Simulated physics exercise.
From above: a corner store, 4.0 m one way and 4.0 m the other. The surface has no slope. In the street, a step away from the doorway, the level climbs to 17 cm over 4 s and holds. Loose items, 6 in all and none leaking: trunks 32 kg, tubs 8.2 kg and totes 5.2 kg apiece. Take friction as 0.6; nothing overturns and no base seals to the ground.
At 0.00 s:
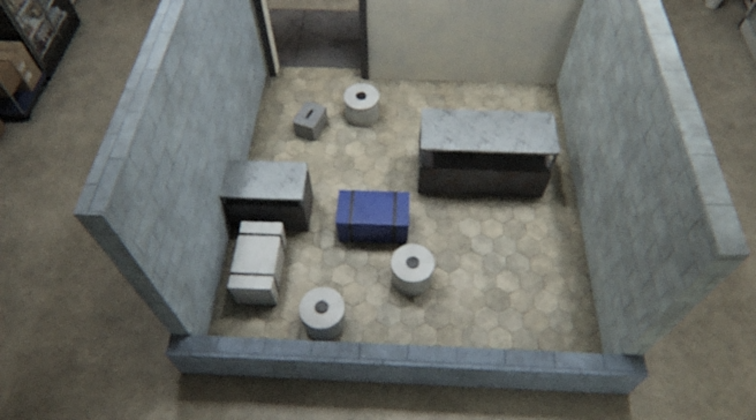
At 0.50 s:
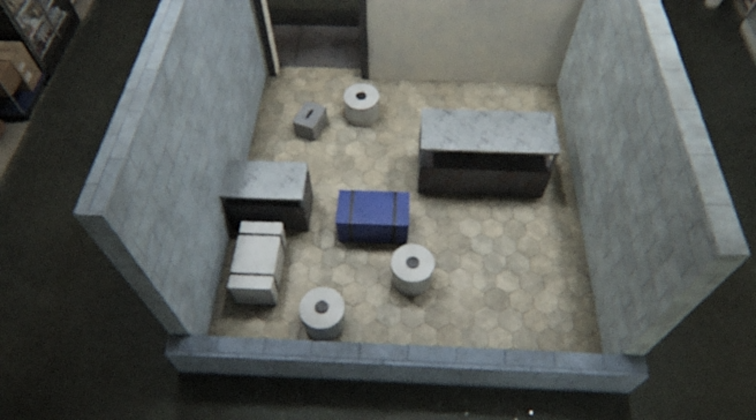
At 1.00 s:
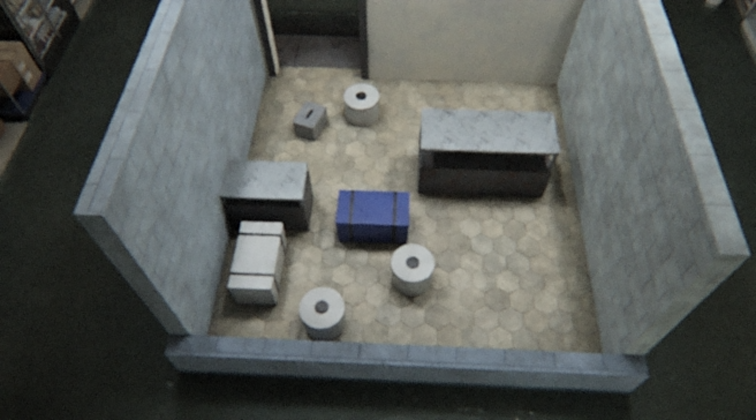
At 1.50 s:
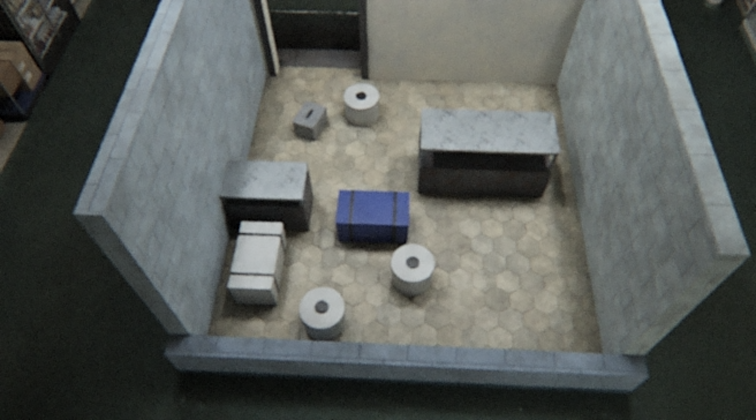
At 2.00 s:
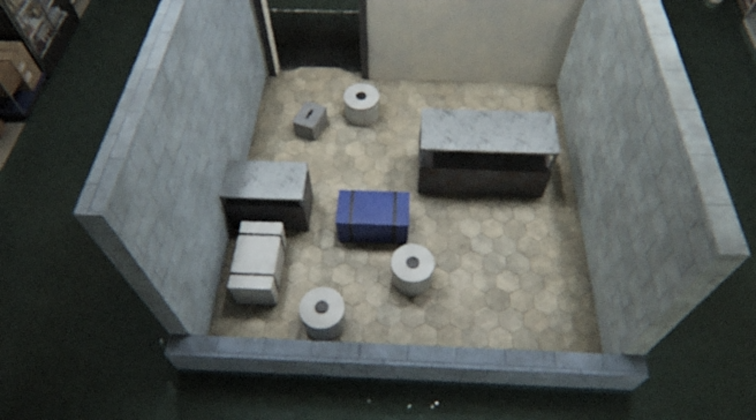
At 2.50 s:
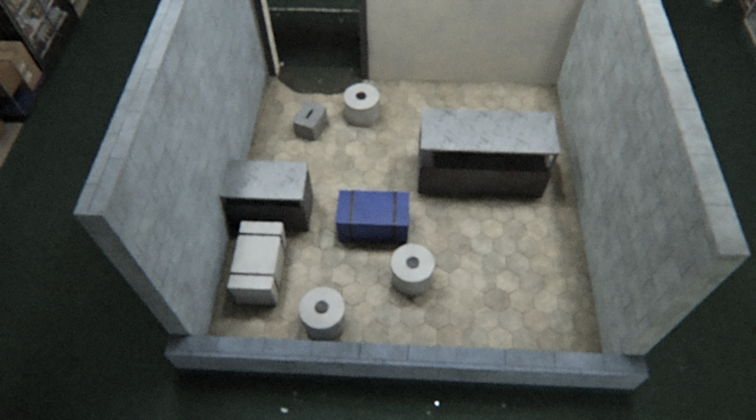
Dark water spreads across the ground outside a small walled store, seen from high above by a still camera, then creeps through the doorway at the back and just over the edge of the tiled floor. Inside, a blue trunk sits mid-floor among three pale round tubs, a white tote, a small grey box and two grey-topped counters. None of these things visibly moves.
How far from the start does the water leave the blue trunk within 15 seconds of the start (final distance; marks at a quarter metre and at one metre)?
Blue trunk slides a little.
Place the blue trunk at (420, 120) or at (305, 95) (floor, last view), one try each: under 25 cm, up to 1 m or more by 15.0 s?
In turn: It barely shifts; it gets carried off.
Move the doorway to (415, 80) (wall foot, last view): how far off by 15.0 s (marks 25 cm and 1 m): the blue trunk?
In that case the blue trunk is nudged along.
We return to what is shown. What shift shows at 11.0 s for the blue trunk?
About 20 cm.
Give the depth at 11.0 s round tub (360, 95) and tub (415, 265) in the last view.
About 5 and 2 cm.
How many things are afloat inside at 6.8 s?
At that moment 1.
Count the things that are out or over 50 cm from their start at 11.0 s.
By then 2.
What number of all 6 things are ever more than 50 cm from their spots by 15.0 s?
4 of them.
After 3.5 s the blue trunk is near (373, 207), 0.0 m from its start, aground; 0 afloat.
After 6.8 s the blue trunk is near (373, 207), 0.0 m from its start, aground; 1 afloat.
After 11.0 s the blue trunk is near (374, 223), 0.2 m from its start, aground; 0 afloat.
After 15.0 s the blue trunk is near (371, 256), 0.6 m from its start, afloat; 6 afloat.
